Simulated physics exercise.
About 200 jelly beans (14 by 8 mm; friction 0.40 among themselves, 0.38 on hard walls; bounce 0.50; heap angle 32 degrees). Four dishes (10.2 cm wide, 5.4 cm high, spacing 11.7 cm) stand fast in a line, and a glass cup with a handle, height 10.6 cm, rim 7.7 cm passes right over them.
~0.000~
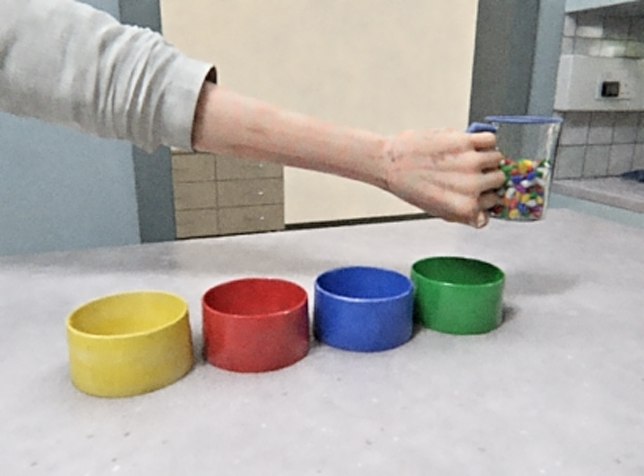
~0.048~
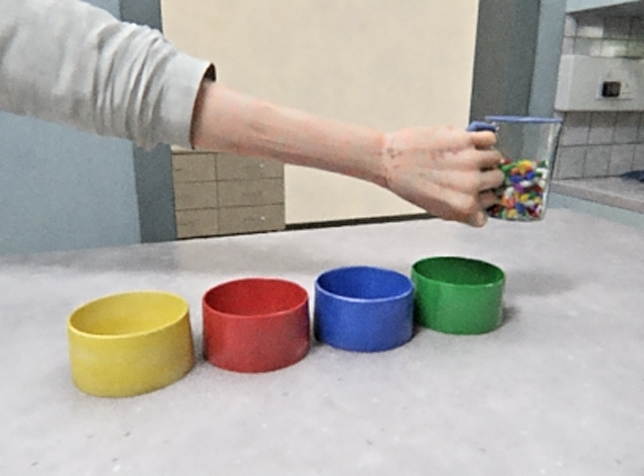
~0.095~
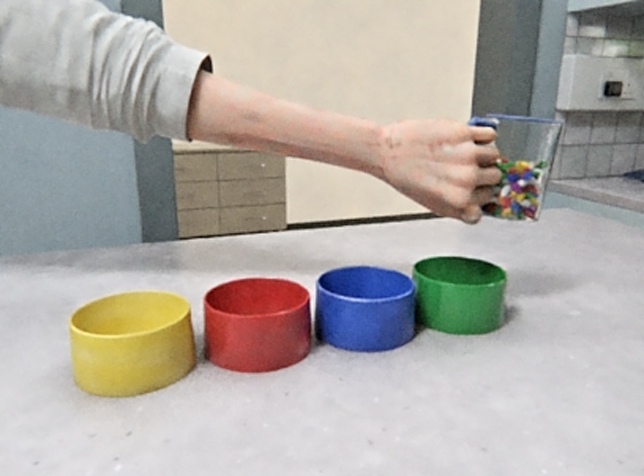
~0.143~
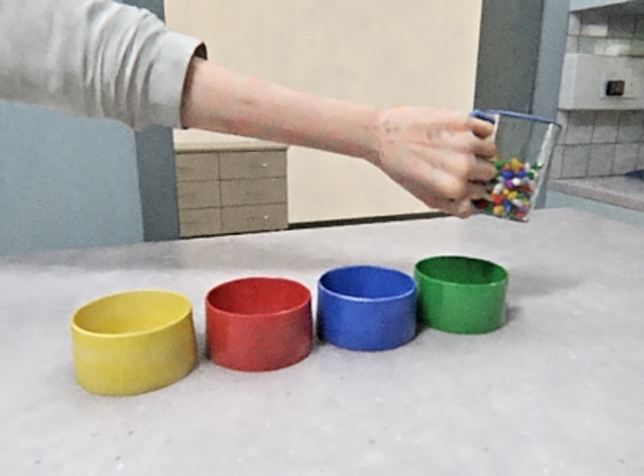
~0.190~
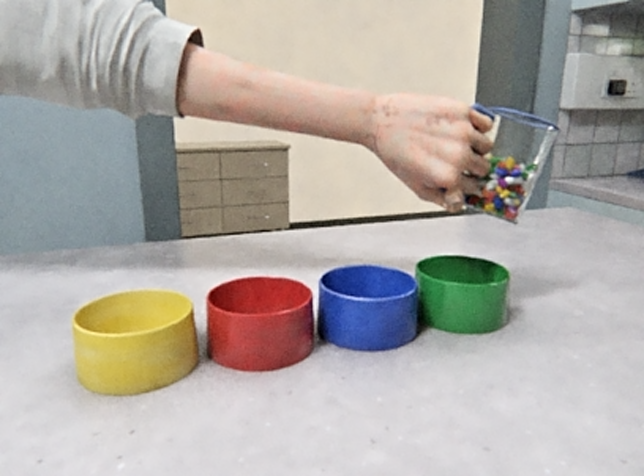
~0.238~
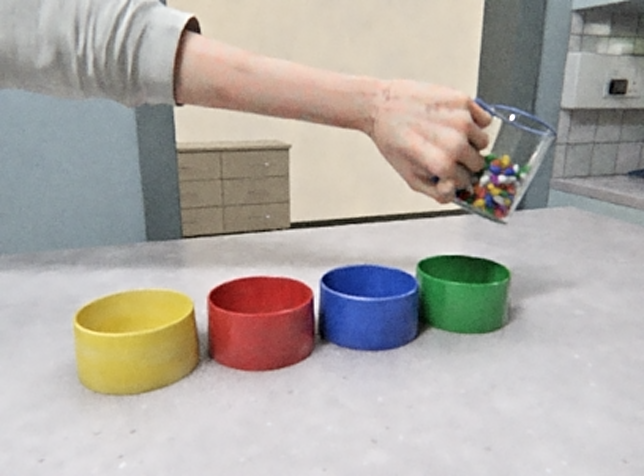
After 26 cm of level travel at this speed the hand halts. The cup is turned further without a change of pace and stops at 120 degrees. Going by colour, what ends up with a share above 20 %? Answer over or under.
Red under, blue over, green over, yellow under, counter over.
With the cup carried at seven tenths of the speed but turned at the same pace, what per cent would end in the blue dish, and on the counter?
In that case blue 0, counter 0.
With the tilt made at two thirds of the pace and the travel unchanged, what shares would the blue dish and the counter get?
Then: Blue 100; counter 0.
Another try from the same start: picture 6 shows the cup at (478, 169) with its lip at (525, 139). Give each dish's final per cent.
Red 0; blue 100; green 0; yellow 0.
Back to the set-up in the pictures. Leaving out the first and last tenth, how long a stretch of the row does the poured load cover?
About 15 cm.
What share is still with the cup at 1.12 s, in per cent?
Roughly 20 per cent.
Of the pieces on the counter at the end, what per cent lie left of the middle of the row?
About 0 per cent.
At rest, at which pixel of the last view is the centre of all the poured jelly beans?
At about (407, 313).
Then, at 0.77 s, tilt 107 degrees; cup holds 100 %.
After 1.12 s, tilt 120 degrees; cup holds 20 %, blue 20 %, green 30 %.
After 1.57 s, tilt 120 degrees; cup holds 0 %, blue 40 %, green 30 %.
In the end, at 2.6 s, red 0 %, blue 40 %, green 30 %, yellow 0 %, counter 30 %.
